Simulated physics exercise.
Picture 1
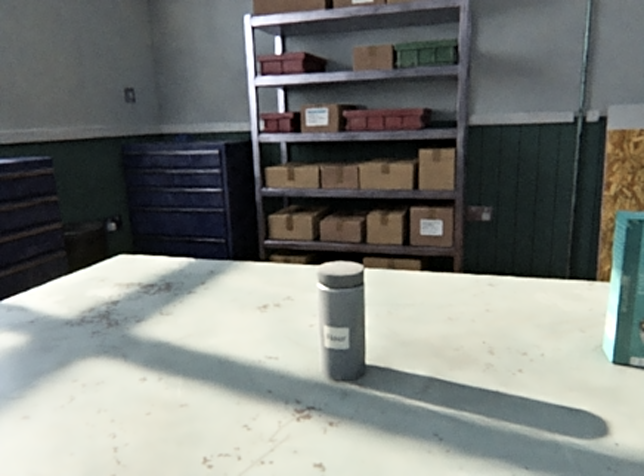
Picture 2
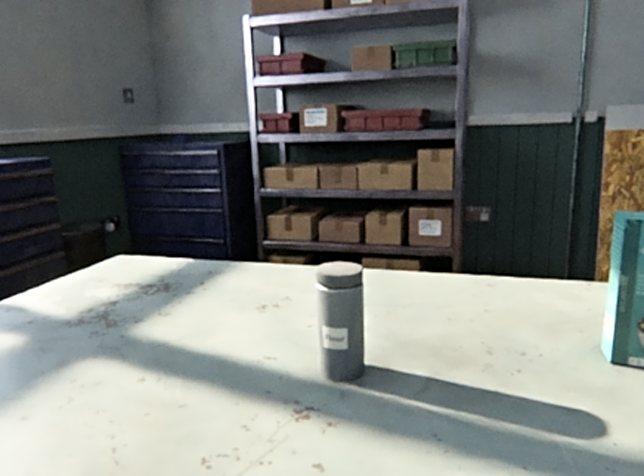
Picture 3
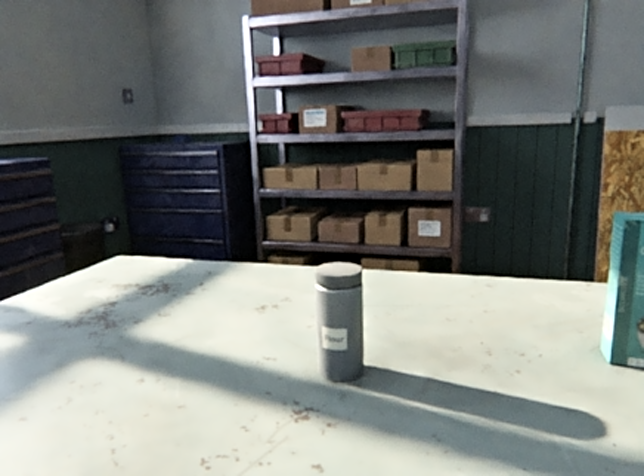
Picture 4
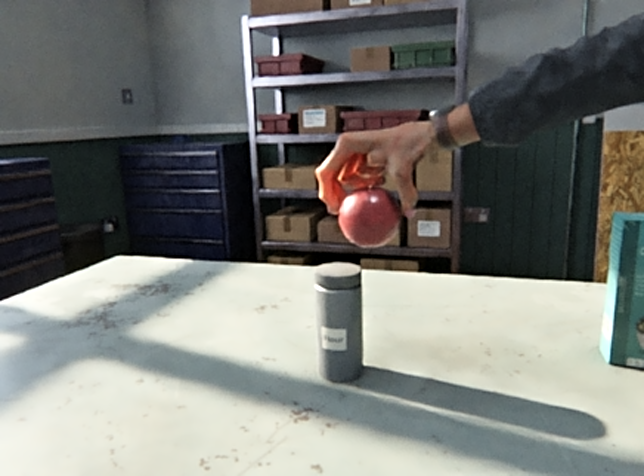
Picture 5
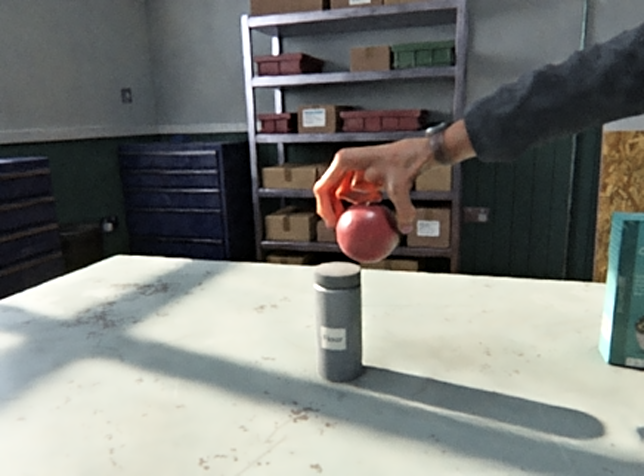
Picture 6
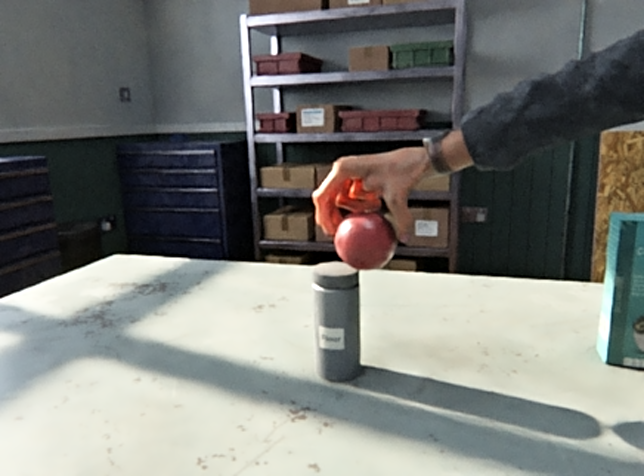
The footage shows a grey jar standing on a pale, sunlit table in front of metal shelves; a hand then appears from the right holding a red apple and lowers it slightly onto the jar's lid, keeping hold of it.
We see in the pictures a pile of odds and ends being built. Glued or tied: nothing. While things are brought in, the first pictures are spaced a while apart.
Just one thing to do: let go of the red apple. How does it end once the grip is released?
It will not remain standing.
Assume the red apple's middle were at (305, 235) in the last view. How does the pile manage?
Observed: Pile falls.
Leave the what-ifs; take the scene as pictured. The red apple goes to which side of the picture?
Off rightwards in the picture.
Then, 0.40 s after the last picture, red apple now fallen.
Then, 0.60 s after the last picture, things are still on the move.
At rest, fallen, red apple; the other 2 in place. Seen from the same camera at the end, red apple near (436, 354). The pile comes apart.
